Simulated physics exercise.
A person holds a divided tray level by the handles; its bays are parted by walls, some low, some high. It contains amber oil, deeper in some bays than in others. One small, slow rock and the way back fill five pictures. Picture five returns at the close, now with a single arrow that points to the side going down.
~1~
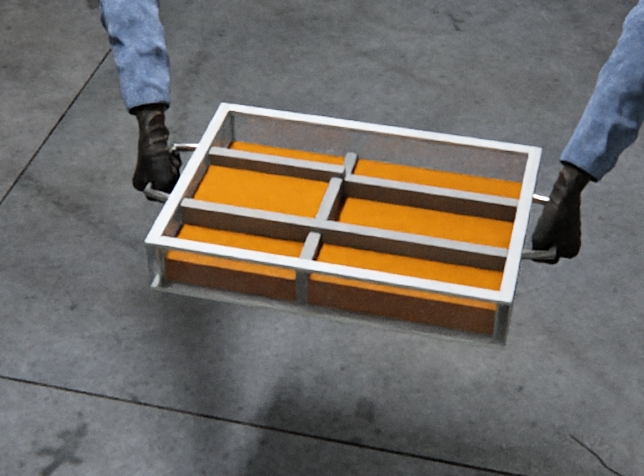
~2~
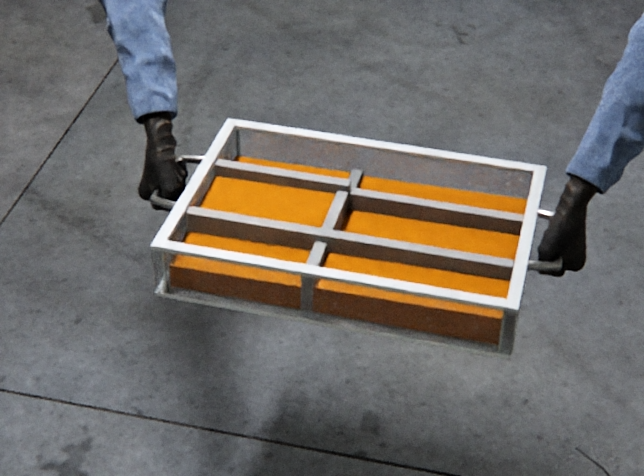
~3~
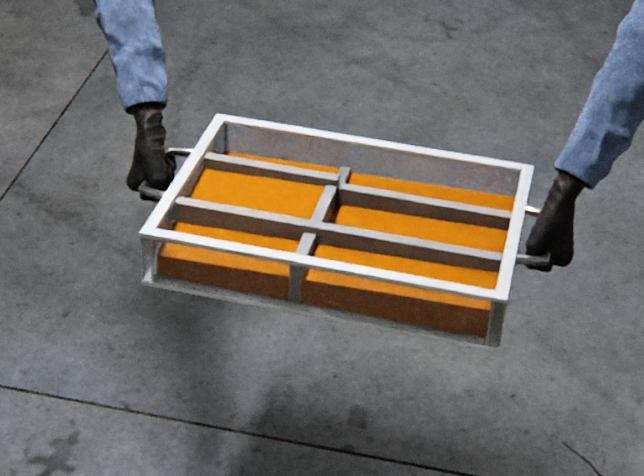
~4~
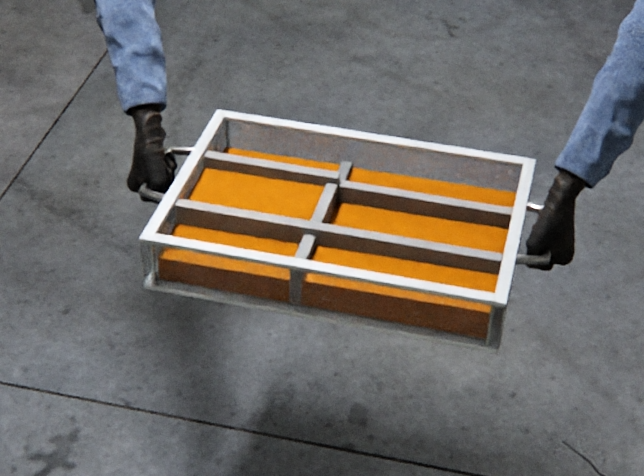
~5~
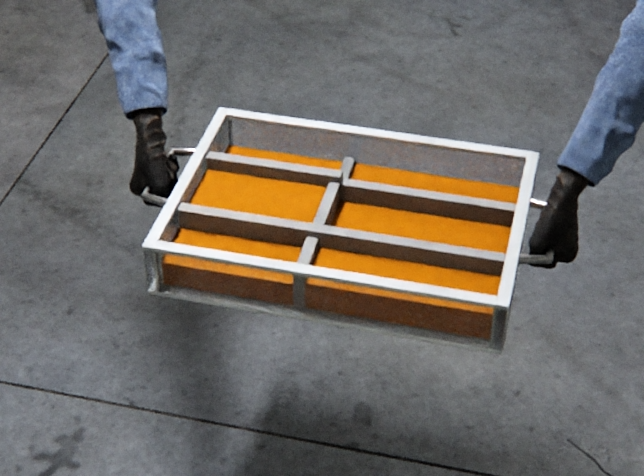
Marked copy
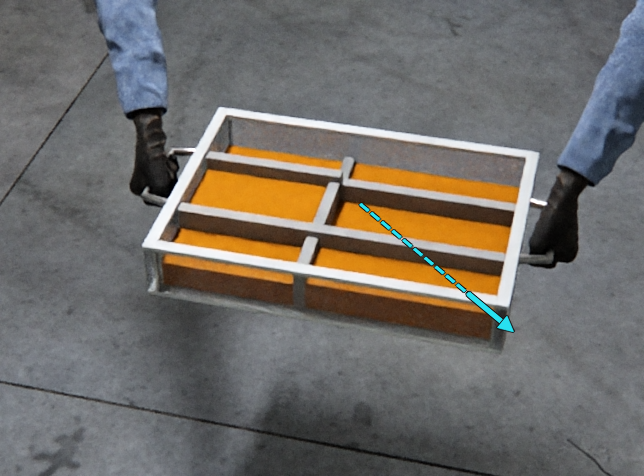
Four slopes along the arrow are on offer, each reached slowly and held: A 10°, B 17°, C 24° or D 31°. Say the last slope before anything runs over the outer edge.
That is angle A.
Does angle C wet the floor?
Yes.
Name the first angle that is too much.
That is angle B.
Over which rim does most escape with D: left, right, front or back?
The right rim.
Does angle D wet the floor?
Yes, that goes wrong.
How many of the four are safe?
One.
The arrow ends at (509, 328).
Choosing A, nothing spills; the centre right bay holds the most.
Choosing B, about 6 % goes over the rim.
Choosing C, about 39 % goes over the rim.
Choosing D, about 62 % goes over the rim.
